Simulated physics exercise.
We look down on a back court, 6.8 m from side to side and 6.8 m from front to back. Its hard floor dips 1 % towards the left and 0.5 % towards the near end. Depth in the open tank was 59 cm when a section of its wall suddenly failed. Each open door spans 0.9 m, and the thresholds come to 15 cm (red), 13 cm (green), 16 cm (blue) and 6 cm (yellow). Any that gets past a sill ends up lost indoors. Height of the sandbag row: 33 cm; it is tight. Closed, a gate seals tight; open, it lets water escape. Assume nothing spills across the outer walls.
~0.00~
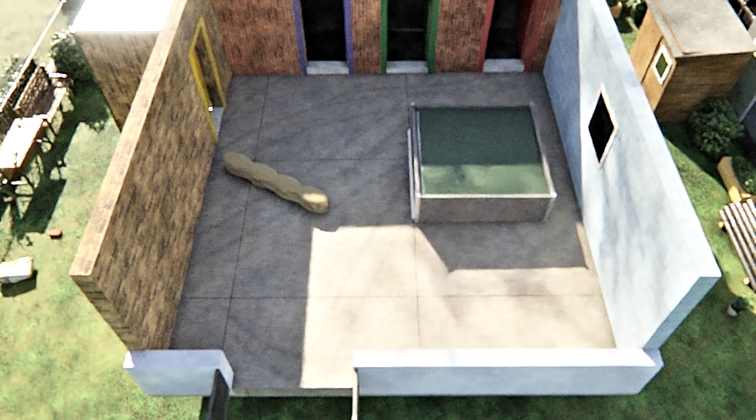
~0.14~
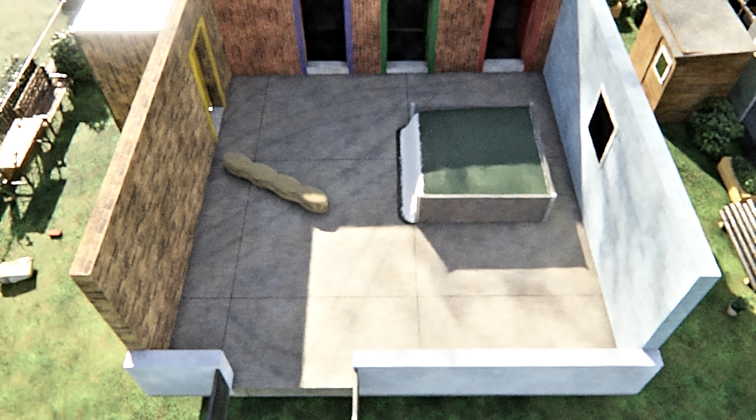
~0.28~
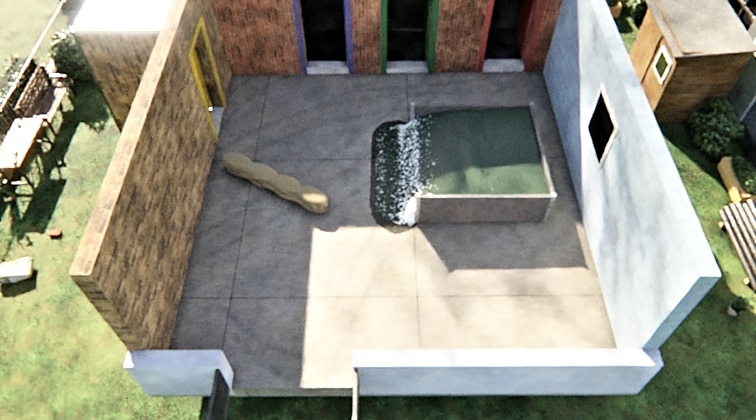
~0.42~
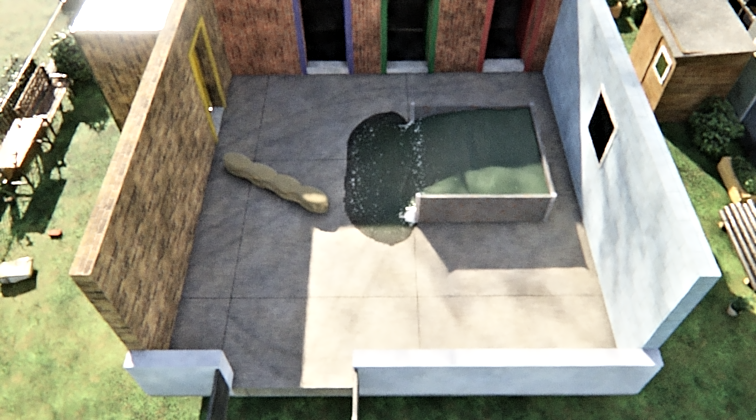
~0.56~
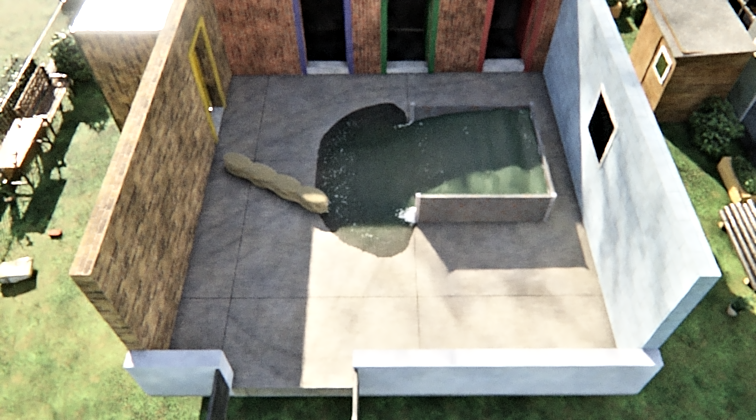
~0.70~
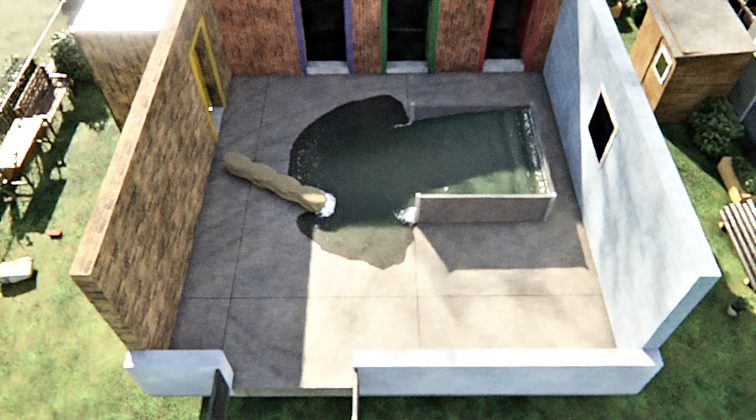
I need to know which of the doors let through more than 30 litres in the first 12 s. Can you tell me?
At the end, at the red door the amount will not overshoot the limit; at the green door the amount will not overshoot the limit; at the blue door the amount will not overshoot the limit; at the yellow door the amount will overshoot the limit.
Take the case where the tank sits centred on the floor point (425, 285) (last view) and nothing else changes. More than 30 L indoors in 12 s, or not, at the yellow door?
So then, yellow stays inside.
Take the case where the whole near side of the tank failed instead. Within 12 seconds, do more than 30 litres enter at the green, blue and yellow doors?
Log - green: Threshold not reached, blue: Threshold not reached, yellow: Threshold not reached.
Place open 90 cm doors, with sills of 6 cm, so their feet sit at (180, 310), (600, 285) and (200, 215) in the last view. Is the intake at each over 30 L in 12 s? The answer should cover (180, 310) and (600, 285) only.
First door beyond the limit, second door short of the limit.
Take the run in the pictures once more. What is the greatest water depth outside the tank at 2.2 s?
About 34 cm.
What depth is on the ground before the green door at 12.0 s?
The depth there is around 6.0 cm.
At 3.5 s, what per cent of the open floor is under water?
About 50 per cent.
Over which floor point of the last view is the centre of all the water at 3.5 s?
(319, 172).
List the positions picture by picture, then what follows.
In the first picture, the open tank at (478, 150) is whole and still, 59 cm deep.
In the second picture, water pours out at (416, 164) and has run 1.2 m, to (405, 129); typically 11 cm deep outside, 59 cm at the open tank's back.
In the third picture, the front is at (387, 125), 1.4 m from the gap at (416, 166); 1.7 m2 of floor is under water; 59 cm left at the back of the open tank.
In the fourth picture, the front is at (375, 119), 1.6 m from the gap at (416, 167); 3.1 m2 of floor is under water; 59 cm left at the back of the open tank.
In the fifth picture, water pours out at (416, 167) and has run 2.0 m, to (354, 115); typically 8 cm deep outside, 56 cm at the open tank's back.
In the sixth picture, the front is at (299, 143), 2.4 m from the gap at (416, 167); 6.6 m2 of floor is under water; 50 cm left at the back of the open tank.
After 1.4 s water covers 35 % of the floor and is deepest (38 cm) near (217, 144); red door not reached, green door not reached, blue door not reached, yellow door 5 cm at the sill, 0 L in.
After 2.2 s water covers 45 % of the floor and is deepest (34 cm) near (217, 144); red door not reached, green door not reached, blue door 6 cm at the sill, 0 L in, yellow door 29 cm at the sill, 86 L in.
After 3.5 s water covers 50 % of the floor and is deepest (40 cm) near (232, 79); red door not reached, green door not reached, blue door 9 cm at the sill, 0 L in, yellow door 25 cm at the sill, 313 L in.
After 7.0 s water covers 70 % of the floor and is deepest (15 cm) near (537, 103); red door 3 cm at the sill, 0 L in, green door 5 cm at the sill, 0 L in, blue door 6 cm at the sill, 0 L in, yellow door 13 cm at the sill, 553 L in.
After 12.0 s water covers 90 % of the floor and is deepest (8 cm) near (398, 93); red door 6 cm at the sill, 0 L in, green door 6 cm at the sill, 0 L in, blue door 4 cm at the sill, 0 L in, yellow door 7 cm at the sill, 596 L in.
